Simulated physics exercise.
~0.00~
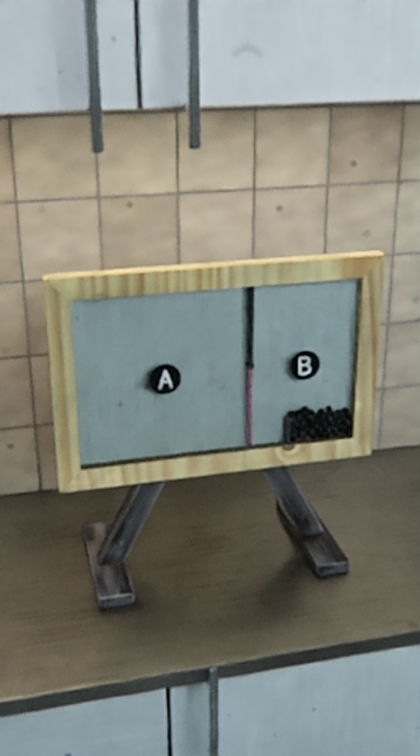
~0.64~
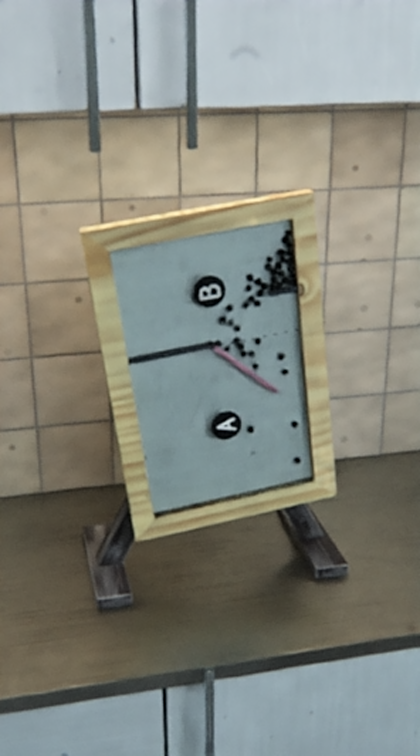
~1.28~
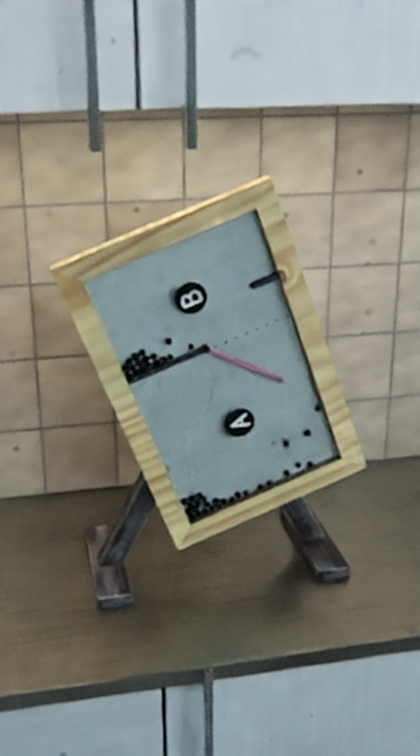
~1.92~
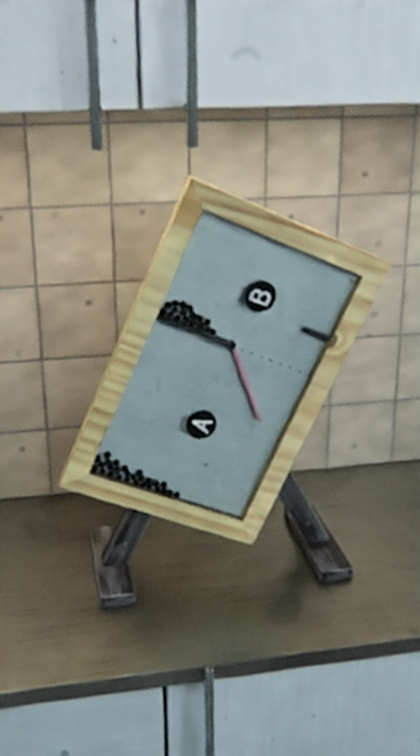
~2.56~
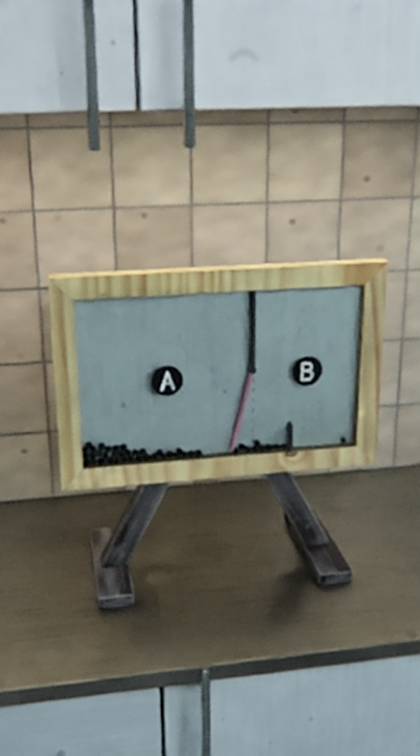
The clip opens on a wood-framed, flat case standing level on a dark stand, with a heap of small black beads in the lower right corner of side B. The case turns anticlockwise until B is above A, and beads spill down past the open pink flap into A. As it tips further, some beads gather on the dark divider while others collect in A's lower left corner. The case then swings back clockwise, with beads still resting on the divider. It ends level, most beads spread along A's floor, fewer in B, and the flap slightly open.
